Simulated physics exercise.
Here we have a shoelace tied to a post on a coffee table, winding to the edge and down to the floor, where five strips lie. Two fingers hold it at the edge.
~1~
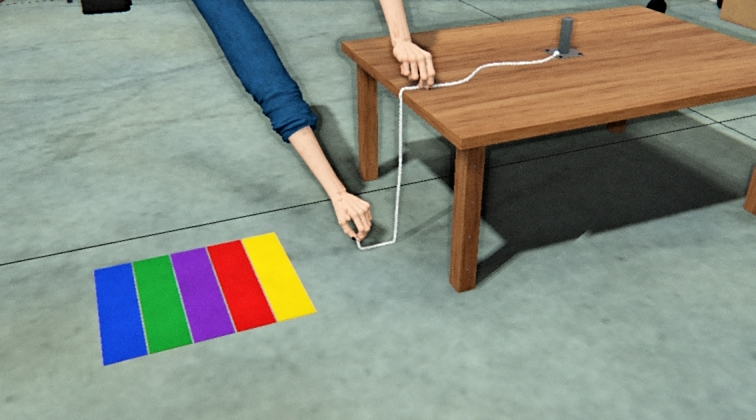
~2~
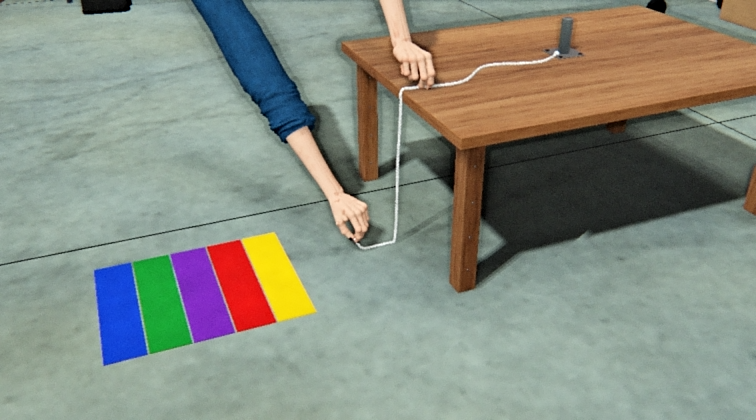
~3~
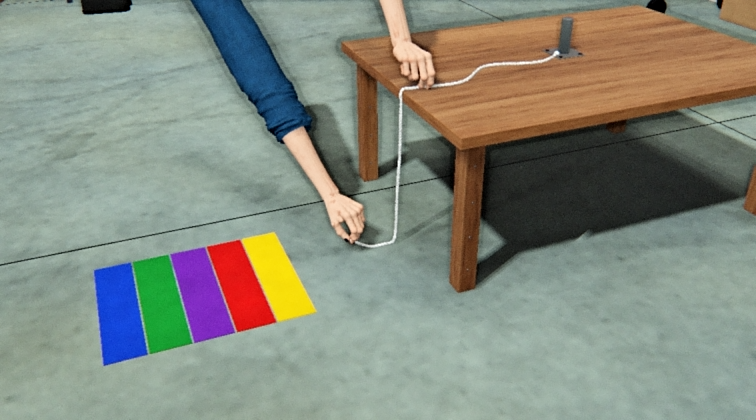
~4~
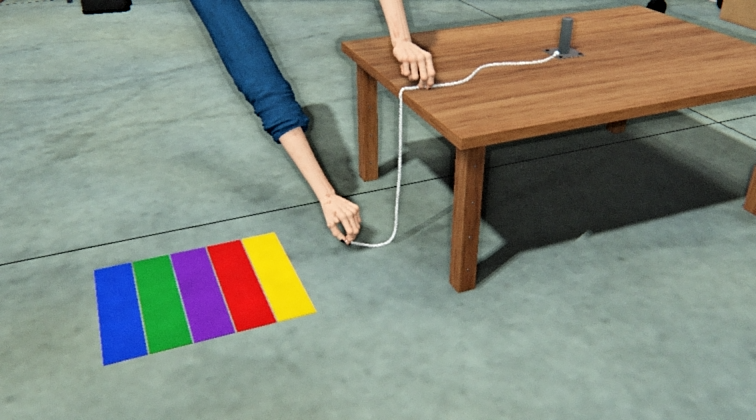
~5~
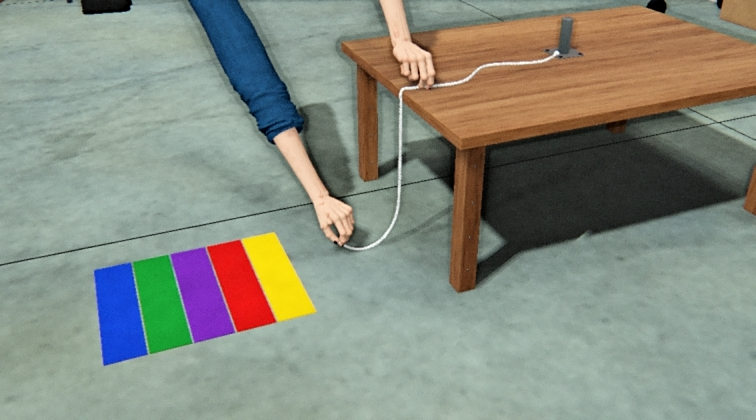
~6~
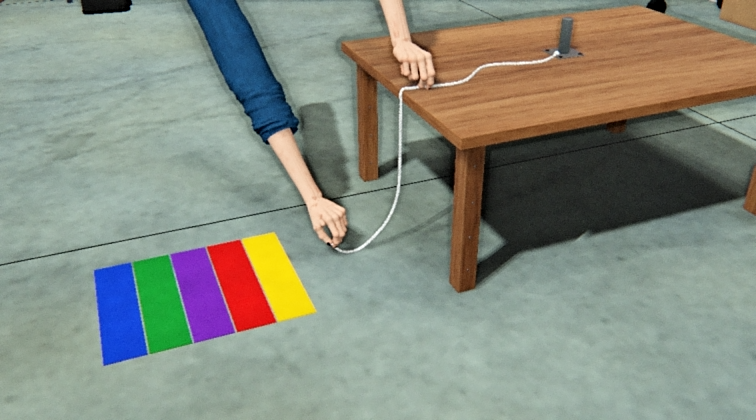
The clip opens on a white cord running from a post on a wooden table, over the edge and down to the floor, one hand holding it at the edge and another gripping its end. The lower hand draws the end slightly left toward the yellow strip, and the hanging cord bends into a curve.
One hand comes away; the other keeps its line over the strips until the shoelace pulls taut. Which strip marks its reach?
Over red.
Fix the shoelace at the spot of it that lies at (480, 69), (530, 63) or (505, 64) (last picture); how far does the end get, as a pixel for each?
About (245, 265), (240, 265) and (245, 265).
Soon after, end near (305, 250); short of the strips.
After that, end near (261, 260); over yellow.
At the stop, end near (235, 266); over red. The end stops over the red strip.
